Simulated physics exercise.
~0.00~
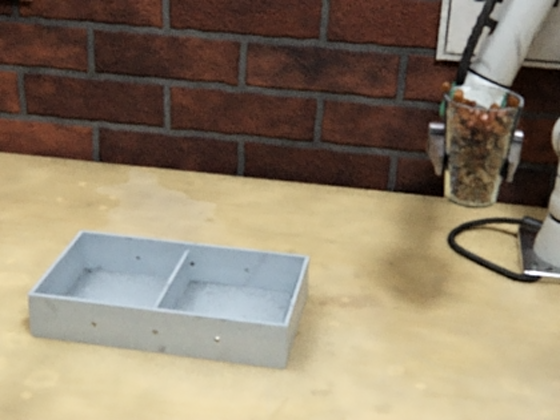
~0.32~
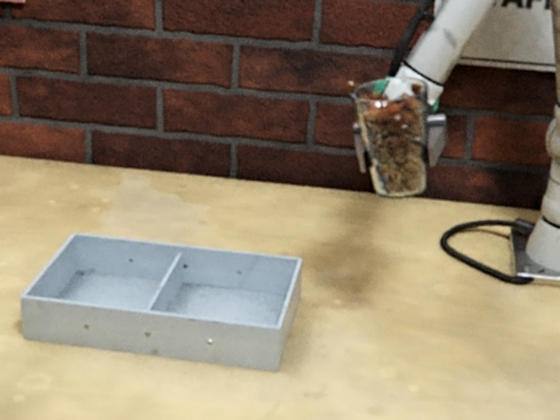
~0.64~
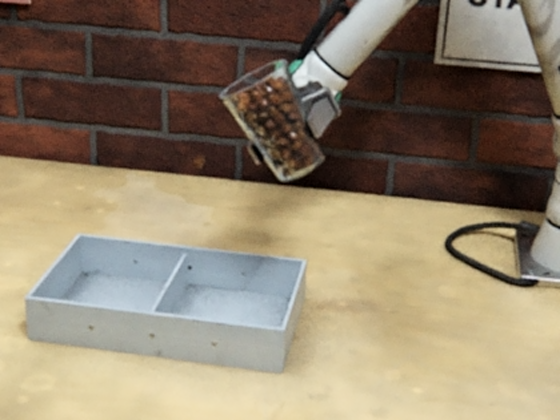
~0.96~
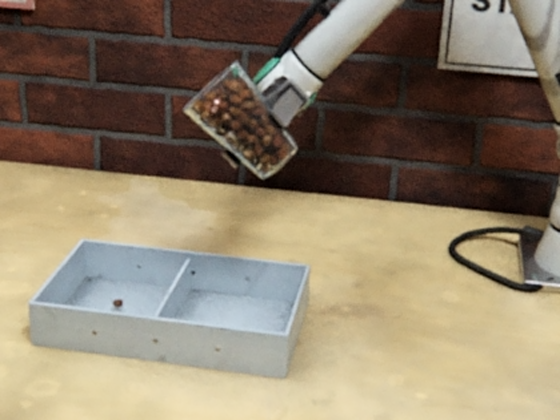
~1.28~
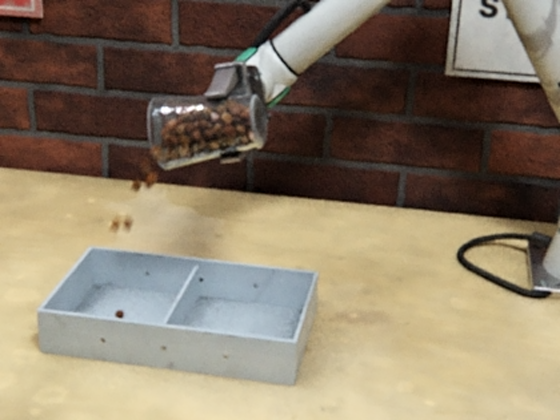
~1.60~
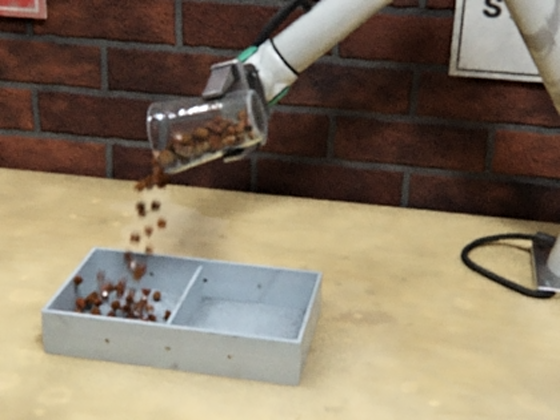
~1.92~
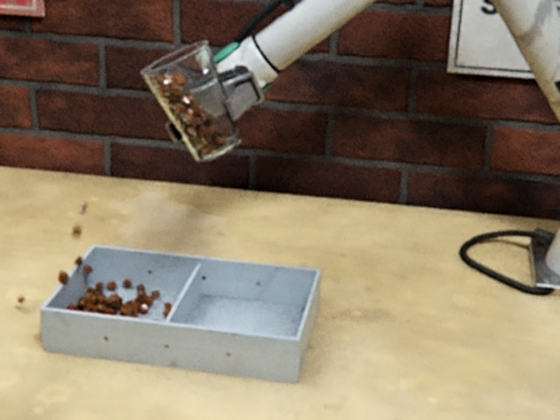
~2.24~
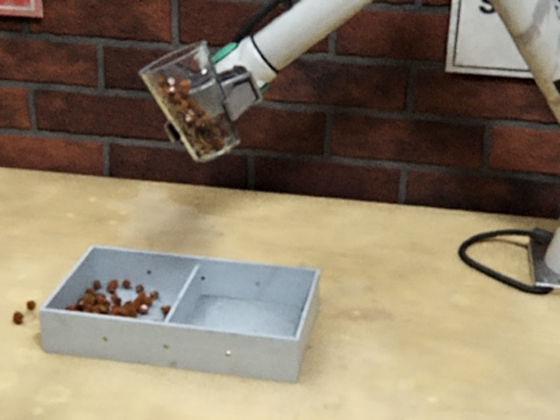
On a table by a brick wall, a robot arm carried a clear beaker of brown pellets left and tipped it over a grey two-part box, pouring some into the left section before tilting back, with many still inside and a couple lying outside.
